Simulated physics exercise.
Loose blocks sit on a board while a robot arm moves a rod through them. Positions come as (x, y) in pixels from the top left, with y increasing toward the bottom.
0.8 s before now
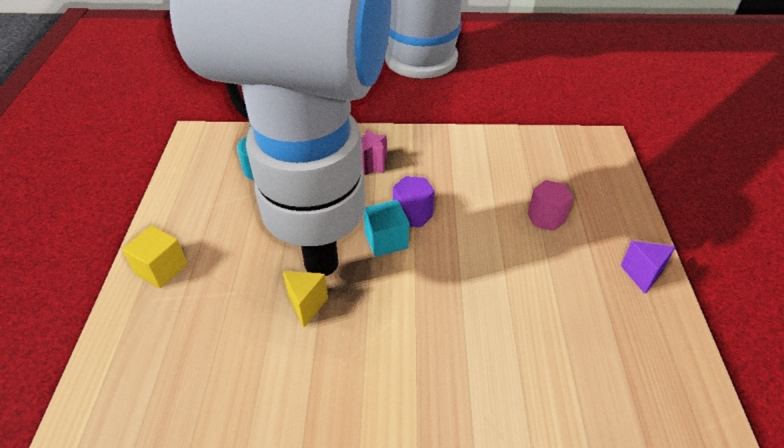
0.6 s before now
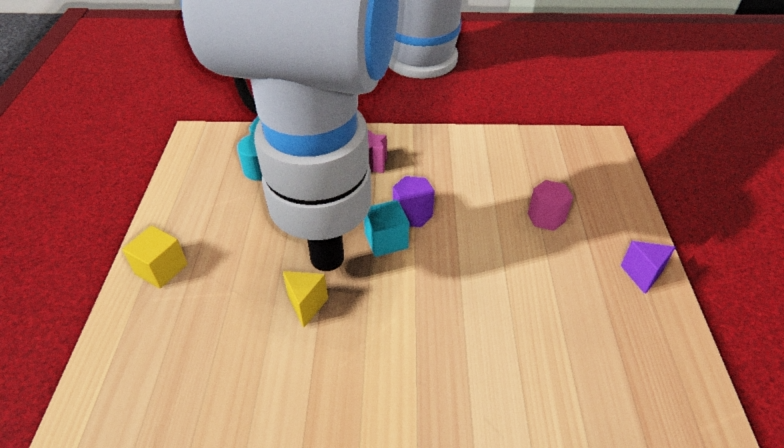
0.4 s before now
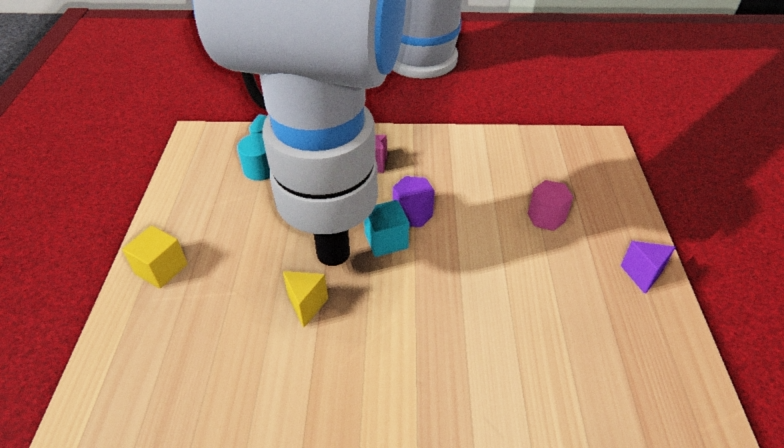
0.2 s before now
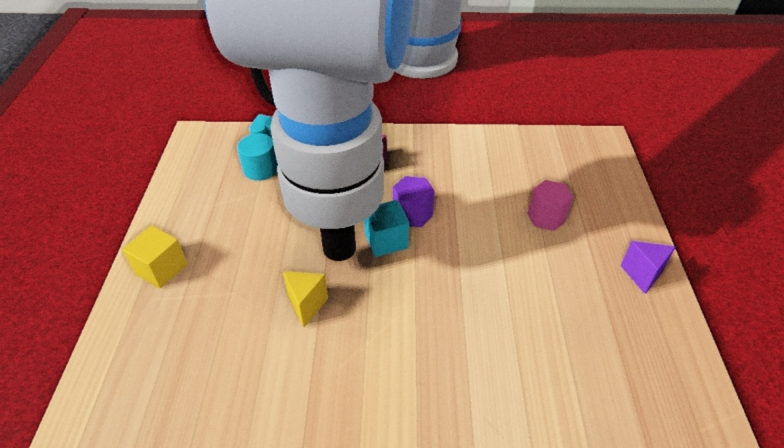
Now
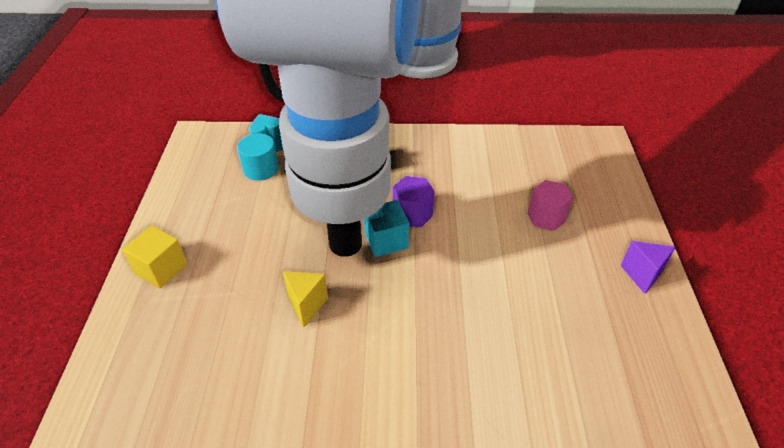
Robot arm moving its black rod slowly right and slightly away from a yellow triangle toward a turquoise block, blocks staying still.
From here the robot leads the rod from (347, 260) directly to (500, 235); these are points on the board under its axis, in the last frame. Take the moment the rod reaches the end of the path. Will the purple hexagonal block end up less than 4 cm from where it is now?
It seems so.
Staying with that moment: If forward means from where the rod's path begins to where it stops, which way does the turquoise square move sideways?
It goes left.
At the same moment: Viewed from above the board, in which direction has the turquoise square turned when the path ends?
Its rotation is counterclockwise.
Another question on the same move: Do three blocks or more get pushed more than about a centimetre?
No
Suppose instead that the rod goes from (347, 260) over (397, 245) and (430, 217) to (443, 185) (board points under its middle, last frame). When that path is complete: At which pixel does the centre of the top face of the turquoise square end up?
I'd say the turquoise square ends with its top centre at (453, 140).
What follows on the original path. One third of the way, rod (400, 236); turquoise square (412, 203), turned 60° anticlockwise; purple hexagonal block (420, 178).
Two thirds of the way, rod (452, 227); turquoise square (430, 196), turned 80° anticlockwise; purple hexagonal block (422, 171), turned 15° anticlockwise.
At the end, rod (503, 219); turquoise square (430, 196), turned 80° anticlockwise; purple hexagonal block (422, 171), turned 15° anticlockwise; pink hexagonal block unmoved.
